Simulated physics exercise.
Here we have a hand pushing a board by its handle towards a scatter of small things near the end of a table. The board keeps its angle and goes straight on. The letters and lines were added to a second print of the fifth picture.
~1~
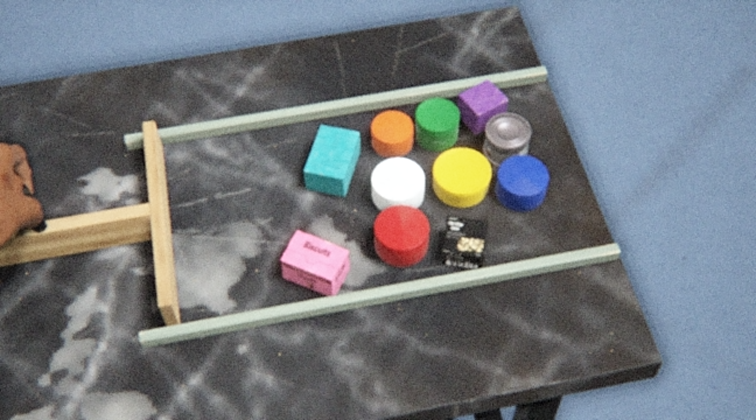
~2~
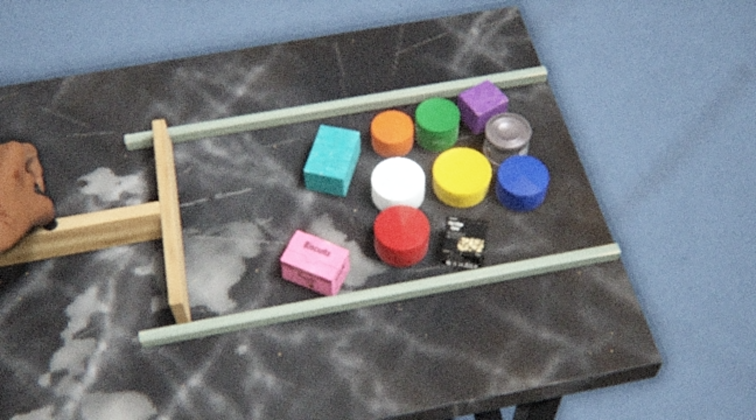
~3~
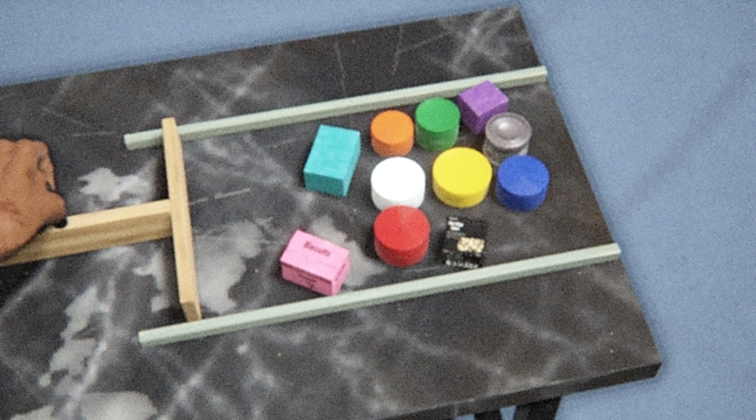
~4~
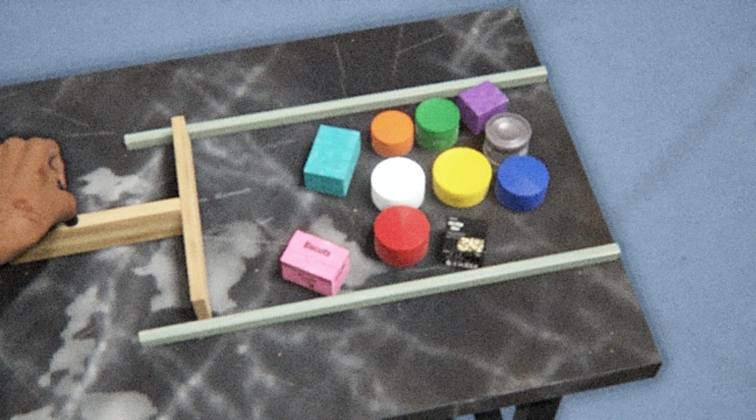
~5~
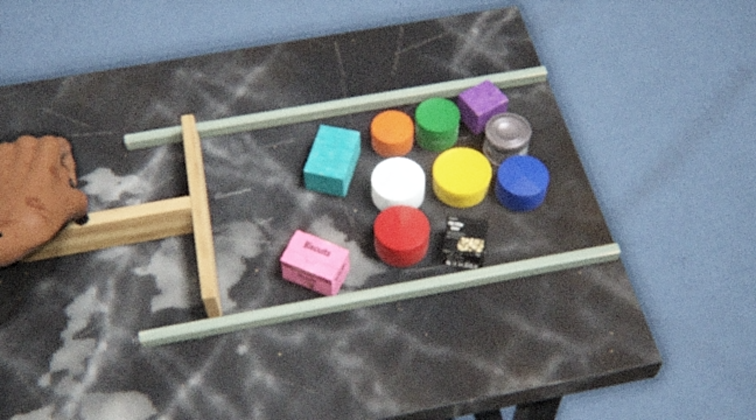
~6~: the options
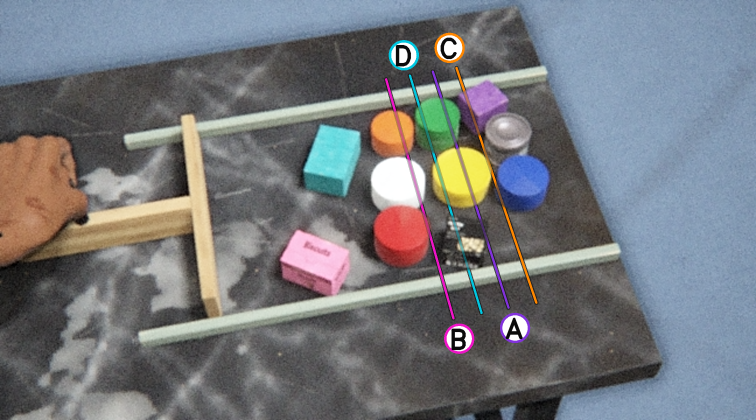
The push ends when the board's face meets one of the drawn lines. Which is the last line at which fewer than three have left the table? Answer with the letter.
Up to line A.
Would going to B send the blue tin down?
By then, no.
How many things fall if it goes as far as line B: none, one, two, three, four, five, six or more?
The count is none.
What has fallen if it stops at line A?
It is the grey tin.
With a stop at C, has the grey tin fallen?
Yes.
On the marked copy, A at (467, 180); B at (417, 189); C at (493, 175); D at (443, 184).
Taking A. A third of the way, board (295, 183); pink box (352, 259); grey tin (507, 141).
Two thirds of the way, board (392, 167); grey tin (527, 145); purple block (501, 99).
When it is over, board (464, 154); grey tin over the edge; blue tin (586, 182); one fallen.
As for the rest, B is within the limit but short; C drops three; D is within the limit but short.
